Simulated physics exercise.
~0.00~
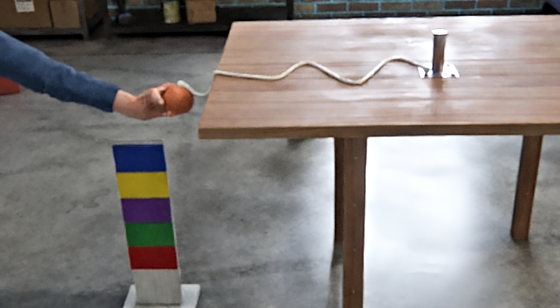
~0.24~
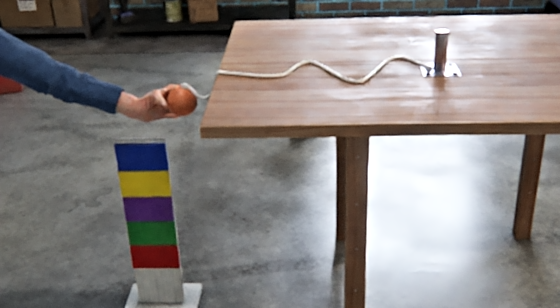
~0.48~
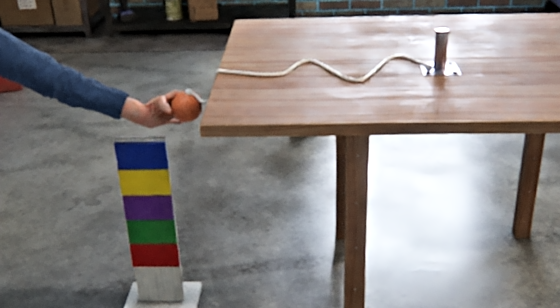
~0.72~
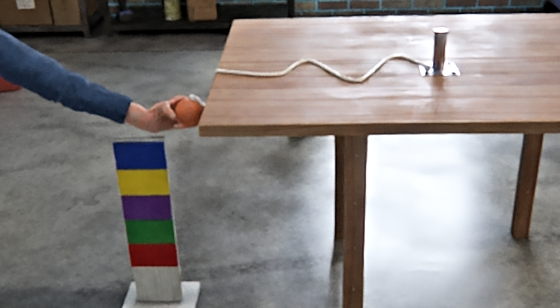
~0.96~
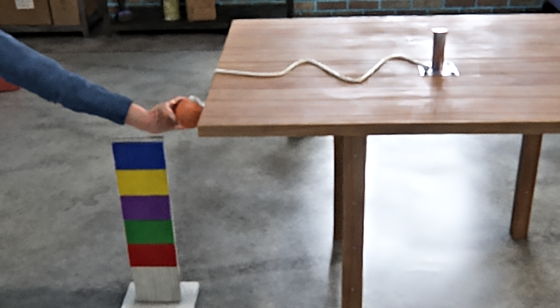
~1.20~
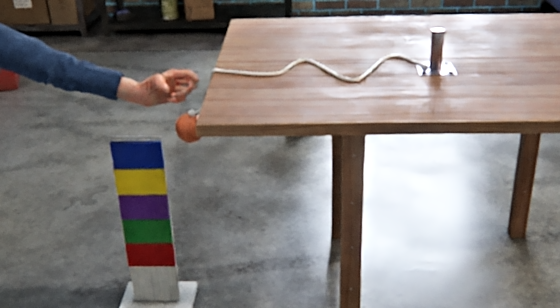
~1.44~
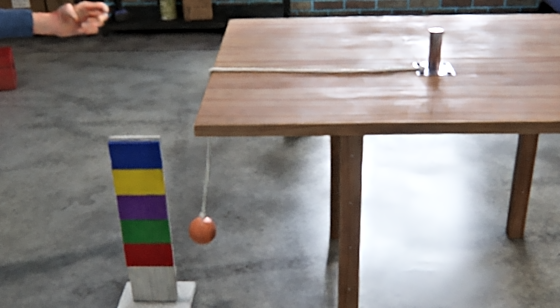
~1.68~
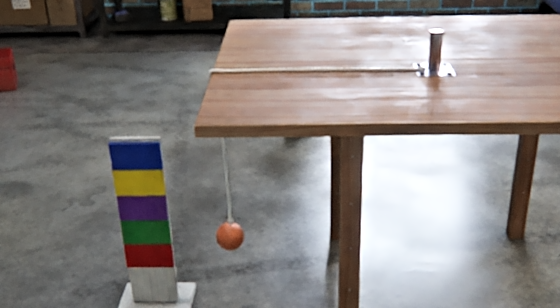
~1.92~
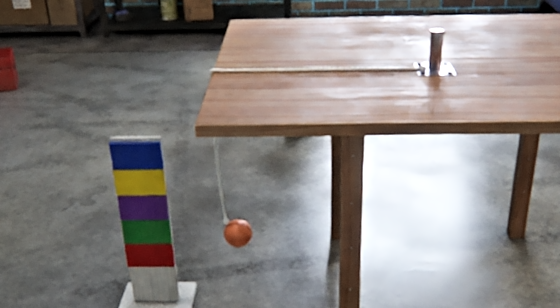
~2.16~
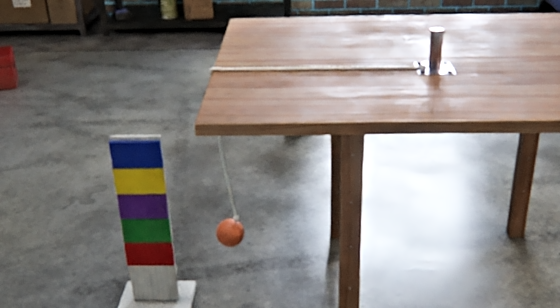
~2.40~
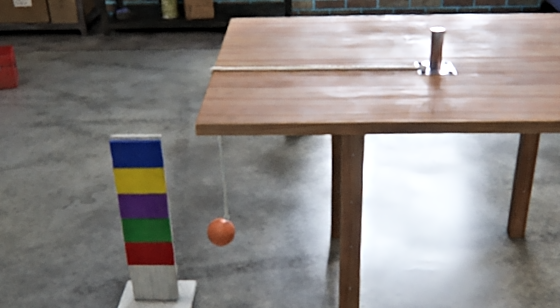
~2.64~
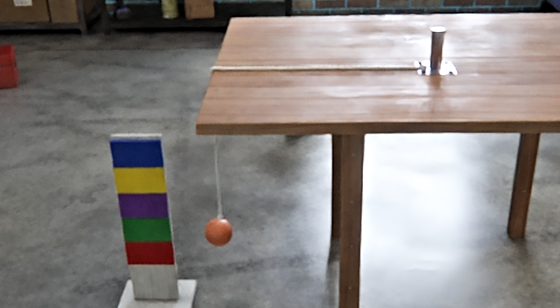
An orange ball on a cord drops from a hand and swings level with the green band.
